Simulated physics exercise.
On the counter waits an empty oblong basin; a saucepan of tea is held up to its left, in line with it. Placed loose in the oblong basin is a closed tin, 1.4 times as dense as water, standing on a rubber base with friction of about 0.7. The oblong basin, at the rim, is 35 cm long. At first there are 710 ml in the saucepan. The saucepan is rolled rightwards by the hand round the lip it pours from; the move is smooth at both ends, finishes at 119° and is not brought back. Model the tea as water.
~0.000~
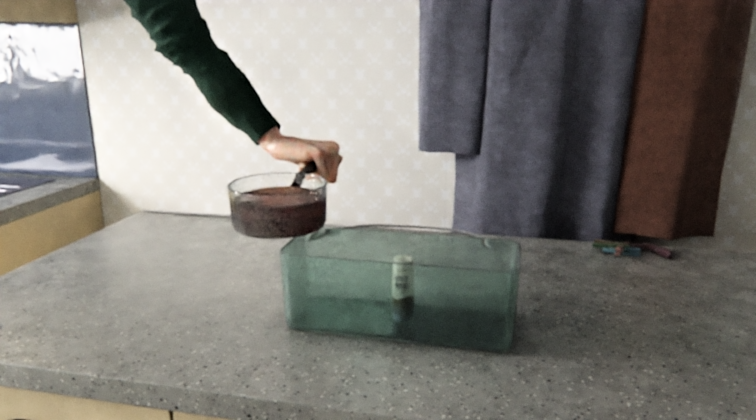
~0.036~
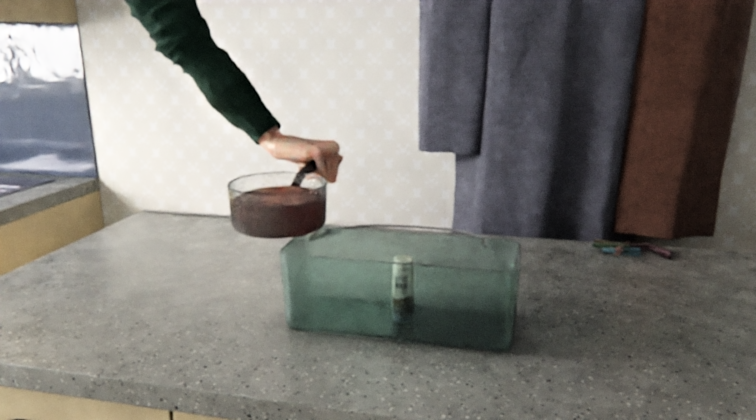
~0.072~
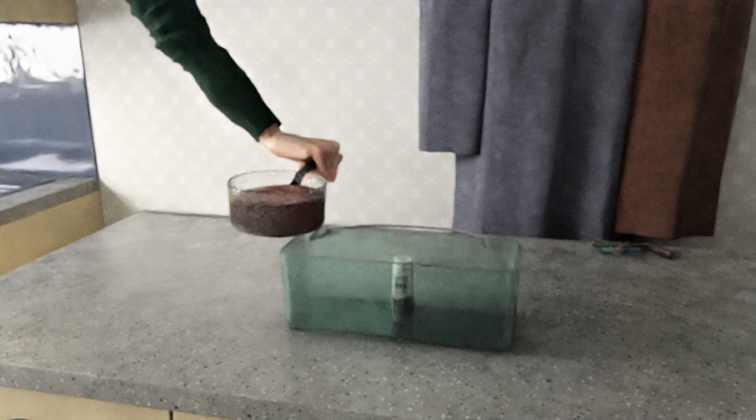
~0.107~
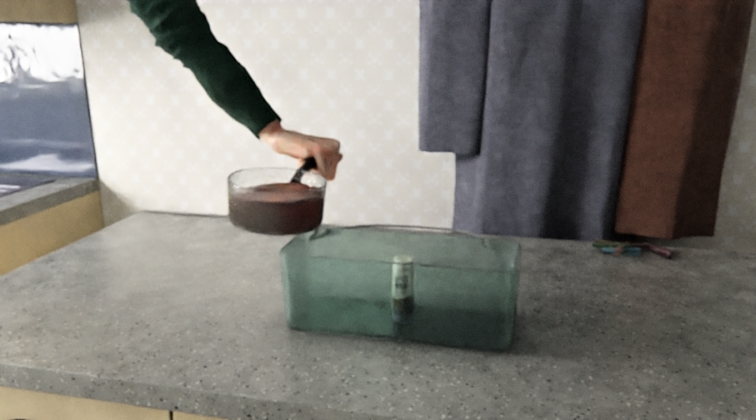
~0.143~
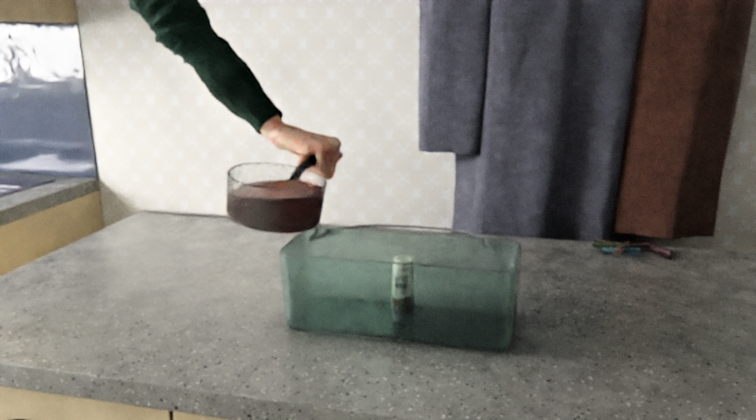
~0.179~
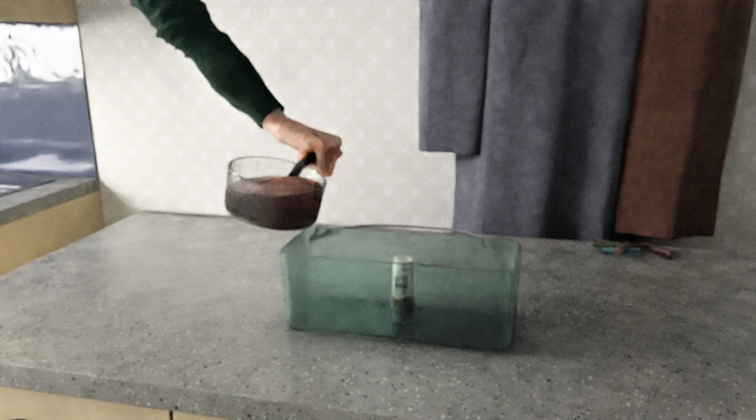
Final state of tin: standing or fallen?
Fallen.
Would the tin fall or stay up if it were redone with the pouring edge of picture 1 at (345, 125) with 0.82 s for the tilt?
Then the tin remains standing.
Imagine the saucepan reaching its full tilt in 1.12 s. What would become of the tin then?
It tumbles over, then.
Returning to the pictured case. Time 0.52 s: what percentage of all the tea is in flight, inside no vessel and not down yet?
Roughly 42 percent.
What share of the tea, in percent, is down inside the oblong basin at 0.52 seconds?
Some 6 per cent.
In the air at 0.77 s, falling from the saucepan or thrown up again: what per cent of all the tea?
Some 9 per cent.
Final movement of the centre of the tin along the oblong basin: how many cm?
The middle of the tin ends some 7.0 cm along the basin.
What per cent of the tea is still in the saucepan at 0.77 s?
Around 3 percent of it.
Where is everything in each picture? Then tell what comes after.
Tilt 0°; pouring edge (324, 187); surface from (238, 194) to (324, 199); the oblong basin's rim runs from (293, 240) to (519, 257); the tin's top is at (404, 262), in the first frame.
Tilt 1°; pouring edge (324, 187); surface from (238, 193) to (323, 199), in the second frame.
Tilt 2°; pouring edge (324, 187); surface from (238, 193) to (323, 197), in the third frame.
Tilt 5°; pouring edge (324, 187); surface from (237, 191) to (323, 195), in the fourth frame.
Tilt 9°; pouring edge (323, 187); surface from (235, 187) to (322, 192), in the fifth frame.
Tilt 13°; pouring edge (323, 187); surface from (234, 182) to (322, 188), in the sixth frame.
After 0.52 s the tilt is 84° and 52 per cent is still to pour; the tin stands where it began.
After 0.77 s the tilt is 118° and 3 per cent is still to pour; the tin leans 12°.
After 1.03 s the tilt is 119° and 0 per cent is still to pour; the tin lies on its side.
After 1.32 s the tilt is 119° and 0 per cent is still to pour; the tin lies on its side.
In the end the tin lies on its side.
